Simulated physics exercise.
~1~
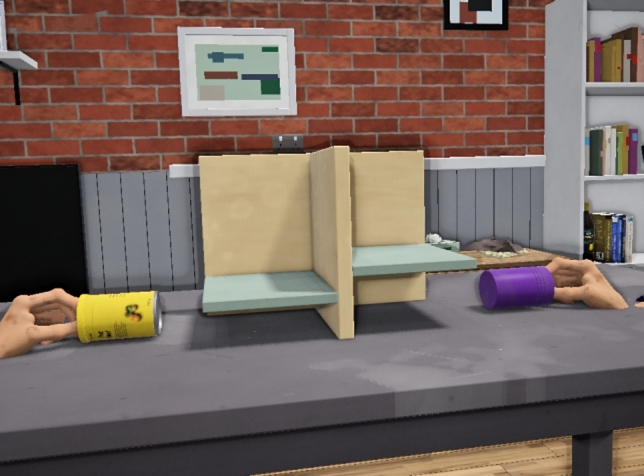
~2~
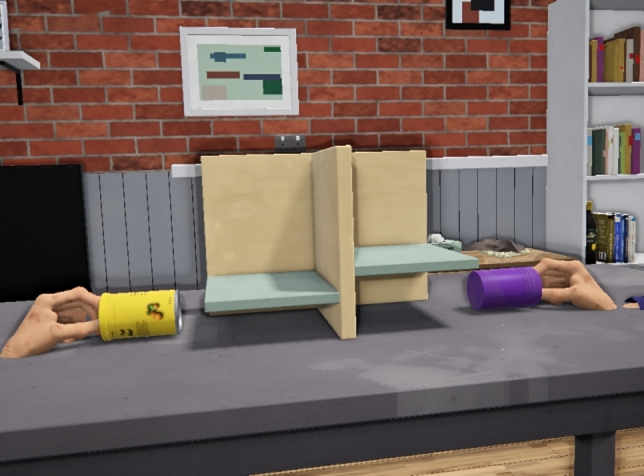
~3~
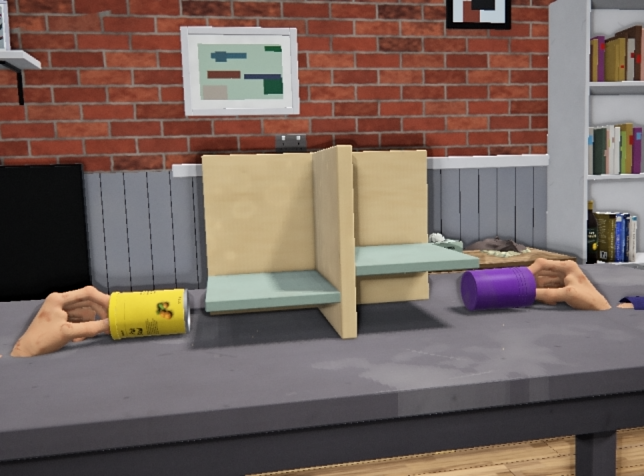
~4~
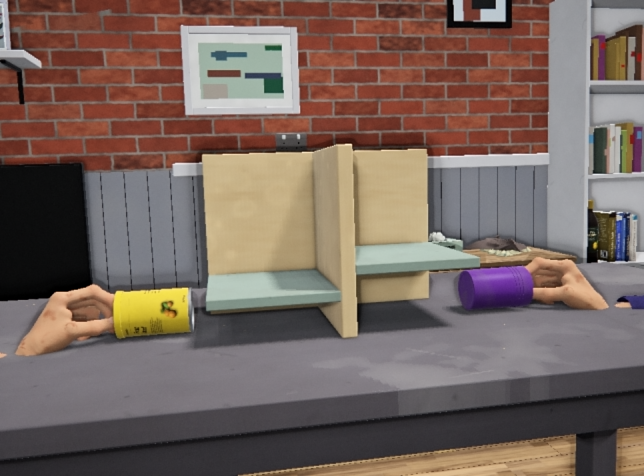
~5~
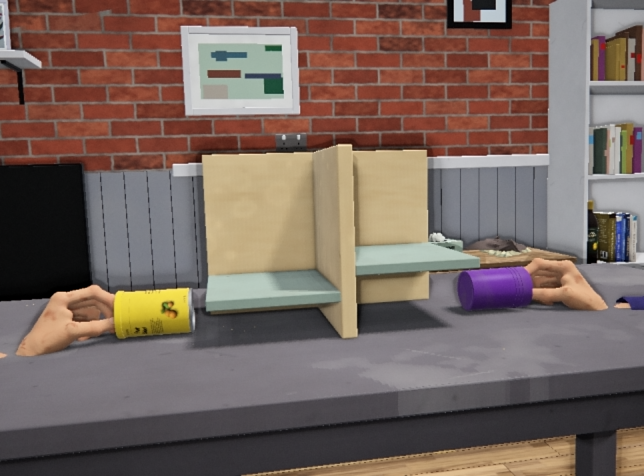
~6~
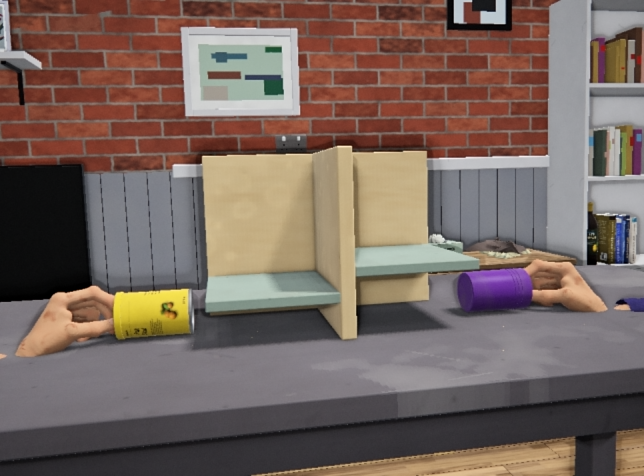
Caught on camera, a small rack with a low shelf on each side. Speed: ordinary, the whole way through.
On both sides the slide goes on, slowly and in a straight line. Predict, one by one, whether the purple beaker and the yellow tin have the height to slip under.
My call: The purple beaker slips under, the yellow tin is held back.
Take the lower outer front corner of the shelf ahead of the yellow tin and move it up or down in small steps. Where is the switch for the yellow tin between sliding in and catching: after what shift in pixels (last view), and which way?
Move it up by around 12 pixels.
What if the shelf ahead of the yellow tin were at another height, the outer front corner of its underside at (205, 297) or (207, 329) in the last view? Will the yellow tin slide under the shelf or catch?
One after the other, it passes; it bumps into the shelf.
Then, 0.30 s later than the last frame, purple beaker sliding up to the opening near (477, 291); yellow tin stopped at the opening near (171, 312).
Then, 0.56 s later than the last frame, purple beaker part of the way in near (443, 294); yellow tin stopped at the opening near (171, 312).
When it is over, the purple beaker goes under, near (420, 296); the yellow tin stops at the shelf, near (171, 312).
